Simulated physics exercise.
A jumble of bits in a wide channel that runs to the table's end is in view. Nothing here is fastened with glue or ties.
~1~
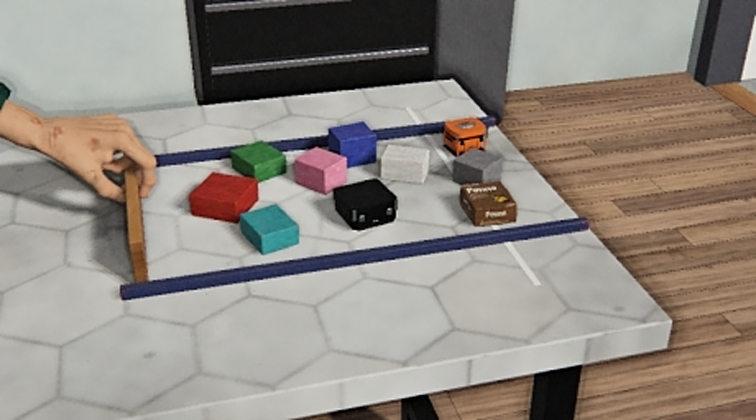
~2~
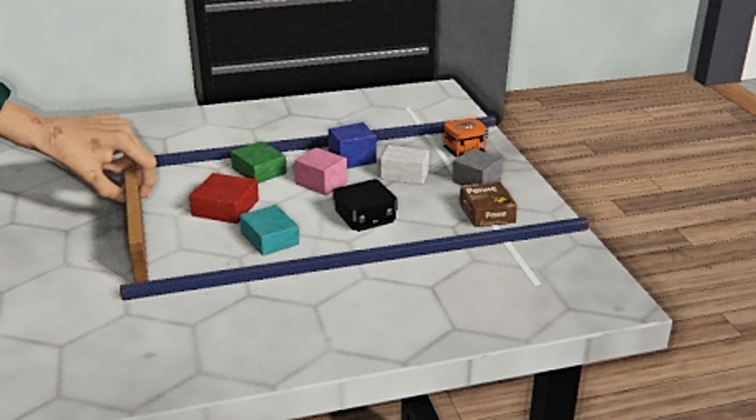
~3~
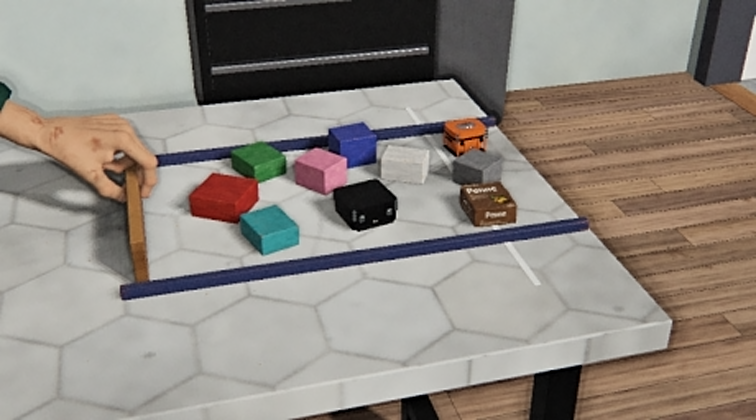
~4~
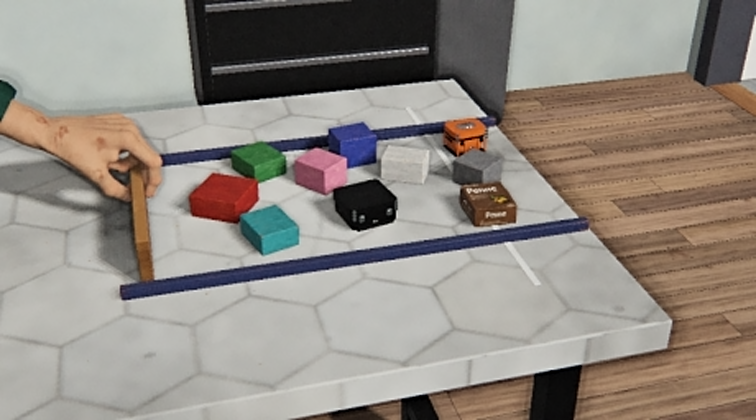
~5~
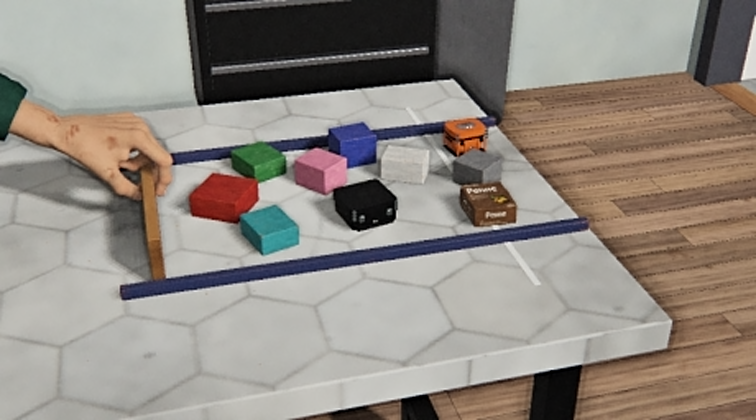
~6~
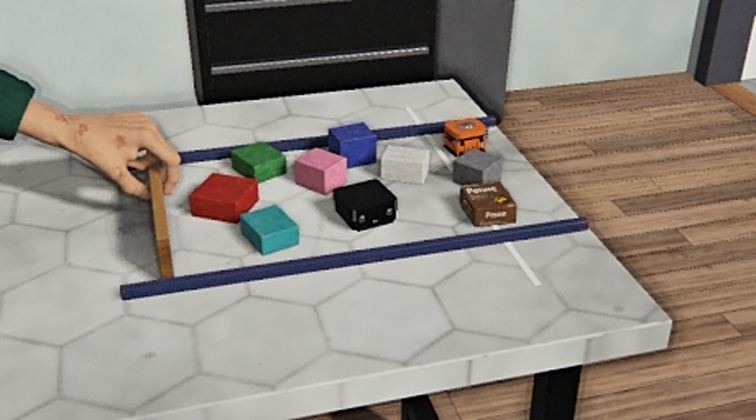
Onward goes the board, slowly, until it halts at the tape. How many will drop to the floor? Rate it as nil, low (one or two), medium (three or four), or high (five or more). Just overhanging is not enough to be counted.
Medium, three or four.
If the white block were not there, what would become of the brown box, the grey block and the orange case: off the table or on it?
Brown box down; grey block down; orange case down.
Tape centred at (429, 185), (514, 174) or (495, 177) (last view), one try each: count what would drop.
0, 7, 7.
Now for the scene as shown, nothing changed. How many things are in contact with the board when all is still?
Well, it touches 3.
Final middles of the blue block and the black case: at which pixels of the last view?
Blue block: (483, 125); black case: (535, 184).
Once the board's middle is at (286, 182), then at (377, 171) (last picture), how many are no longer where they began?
At the first spot the count is 5, and at the second it is 8.
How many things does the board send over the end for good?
It is 4, no more and no fewer.
Soon after, none off yet; orange case at rest near (465, 137); grey block at rest near (478, 170); brown box at rest near (488, 204).
In the end, the number that fall off is three or four; gone, white block, brown box, grey block and orange case.
